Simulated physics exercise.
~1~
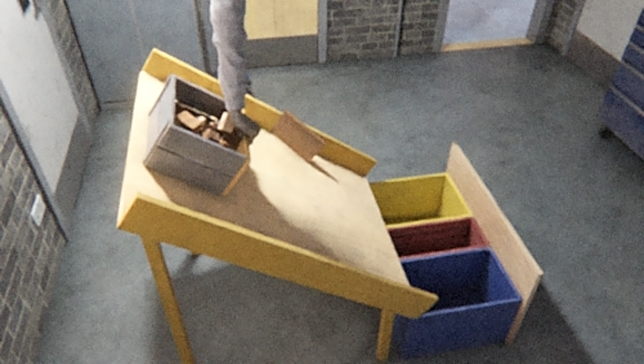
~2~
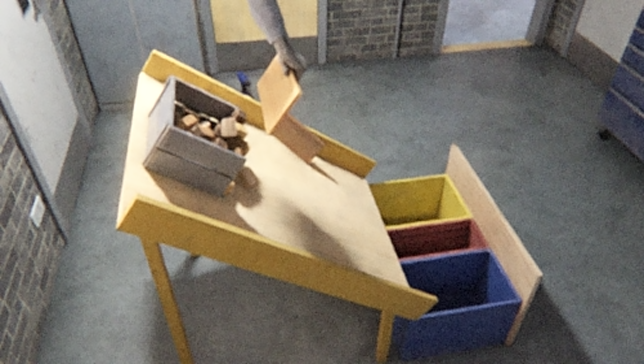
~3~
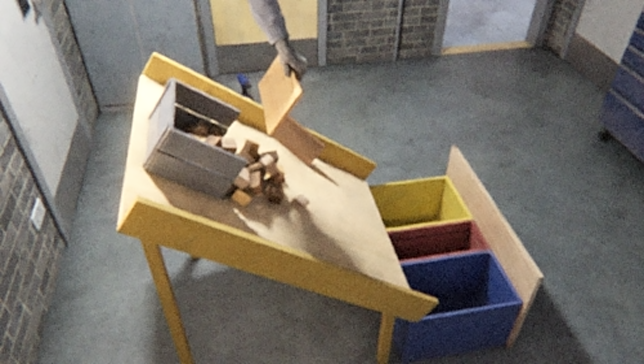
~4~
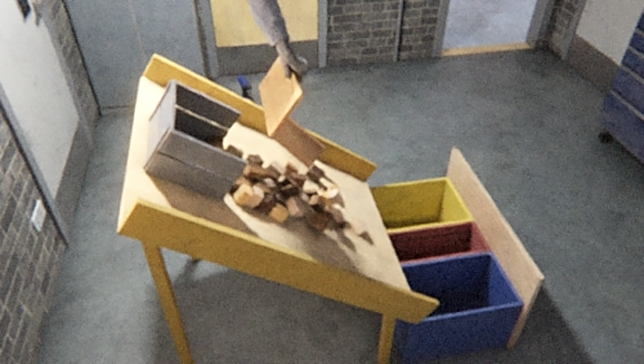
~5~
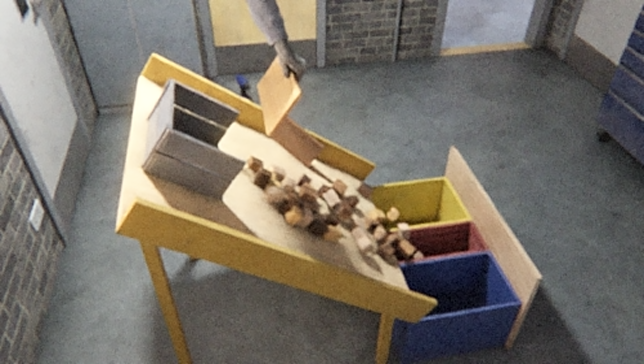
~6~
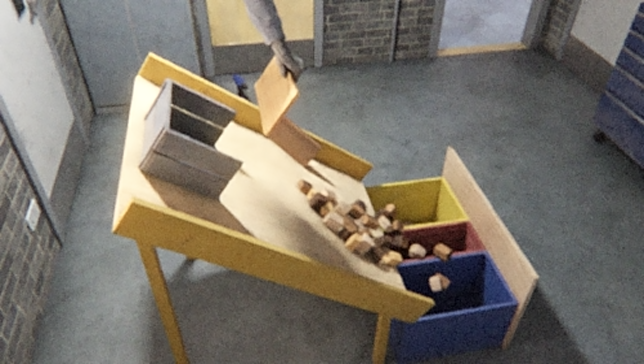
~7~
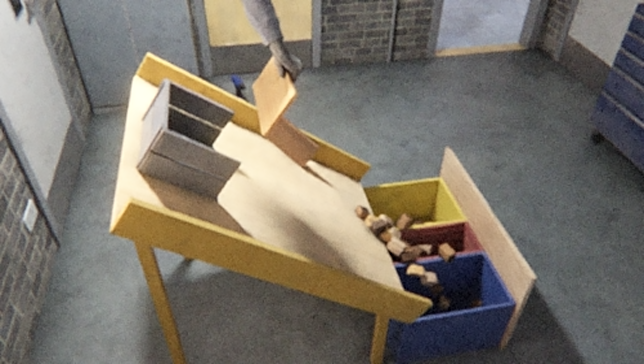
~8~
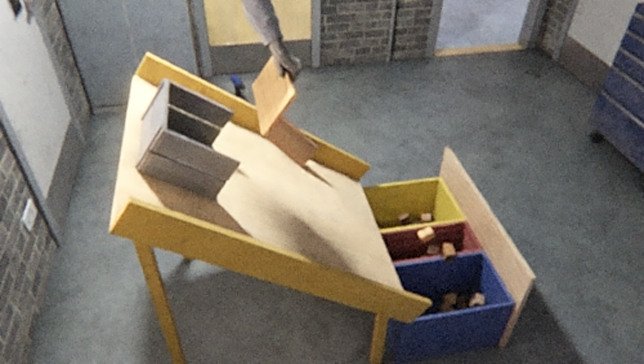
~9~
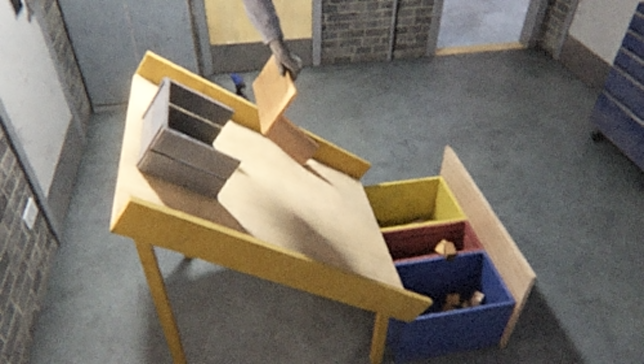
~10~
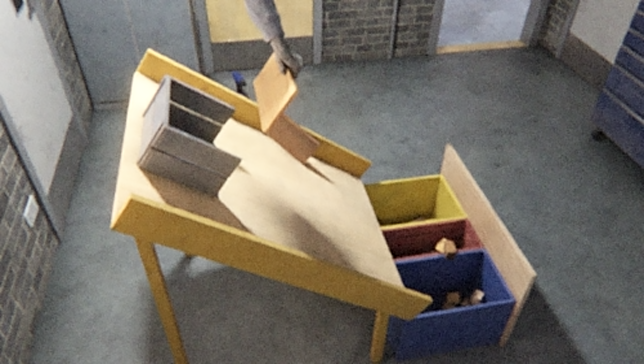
Small wooden blocks fill a grey pen at the upper left of a yellow-walled, sloping table, seen from above in a grey-floored room with brick walls. Beyond its lower right end sit a yellow tub, a red tub and a blue bin, the blue one nearest. A hand lifts a wooden gate away from the pen and holds it clear. The blocks spill out, spread down the slope and tumble off the lower edge into all three containers. The table and pen are left empty, with some blocks visible in the red tub and blue bin, while the hand still holds the gate.
